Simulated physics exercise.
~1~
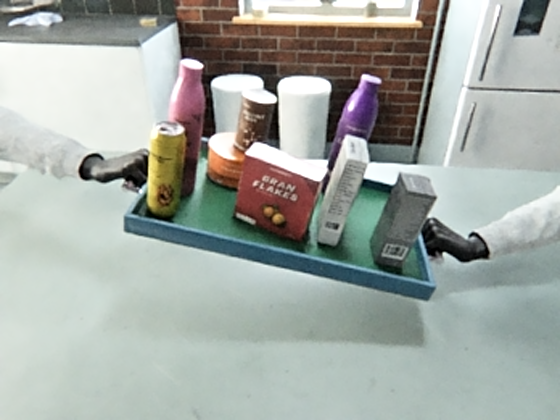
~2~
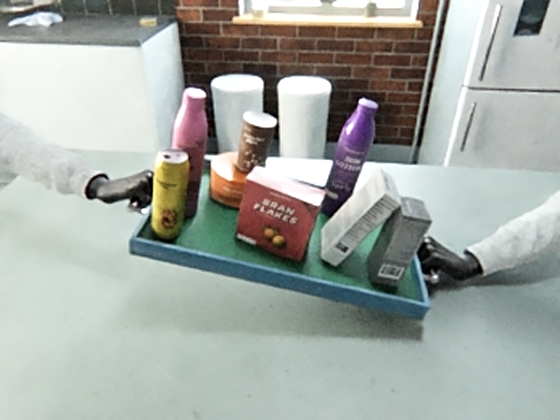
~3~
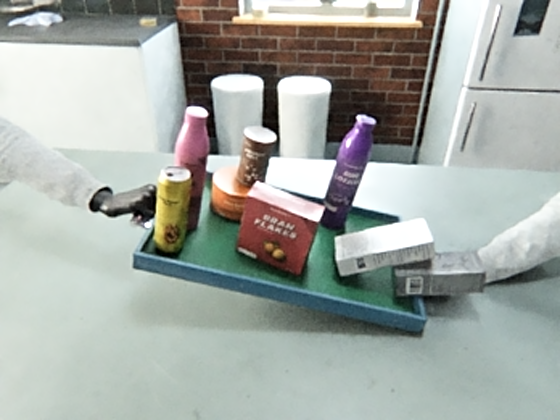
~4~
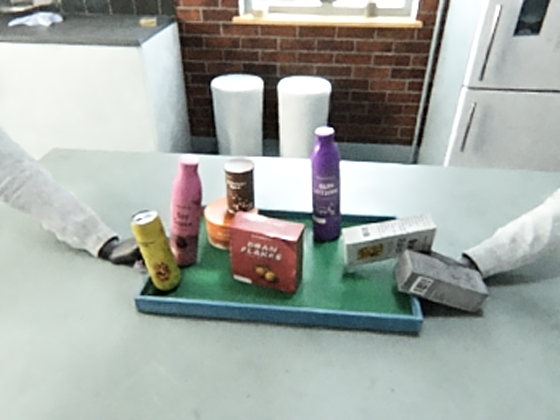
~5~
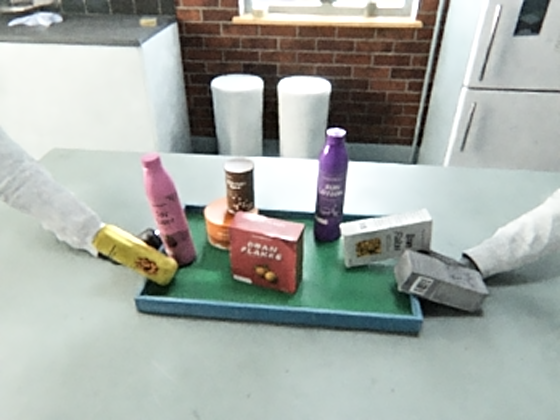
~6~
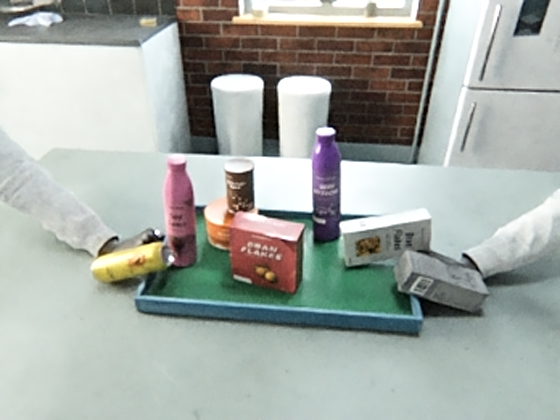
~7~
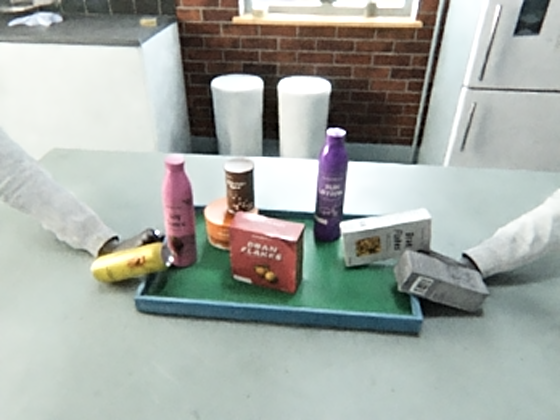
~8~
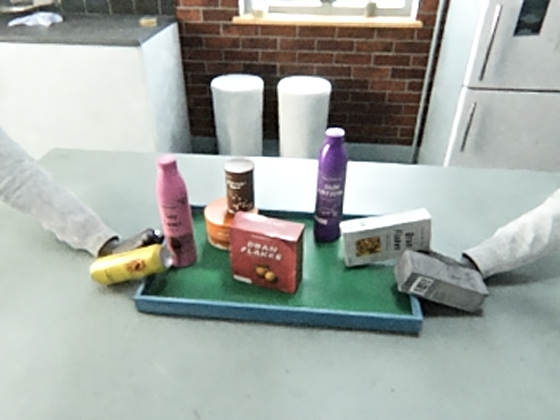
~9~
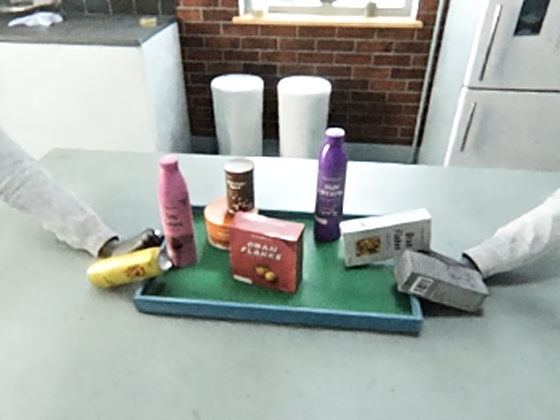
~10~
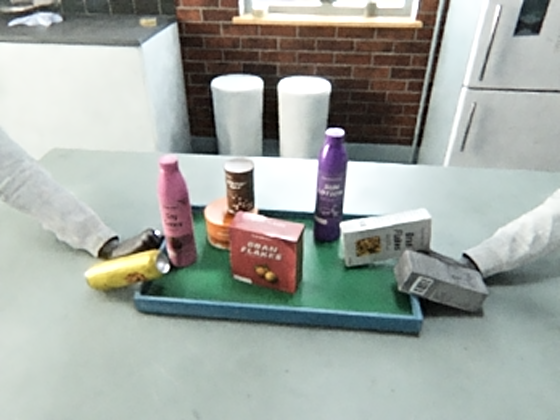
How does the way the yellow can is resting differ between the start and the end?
At the start the yellow can stands on the tray, leaning with its tilt, and at the end it lies on its side off the tray's left edge.
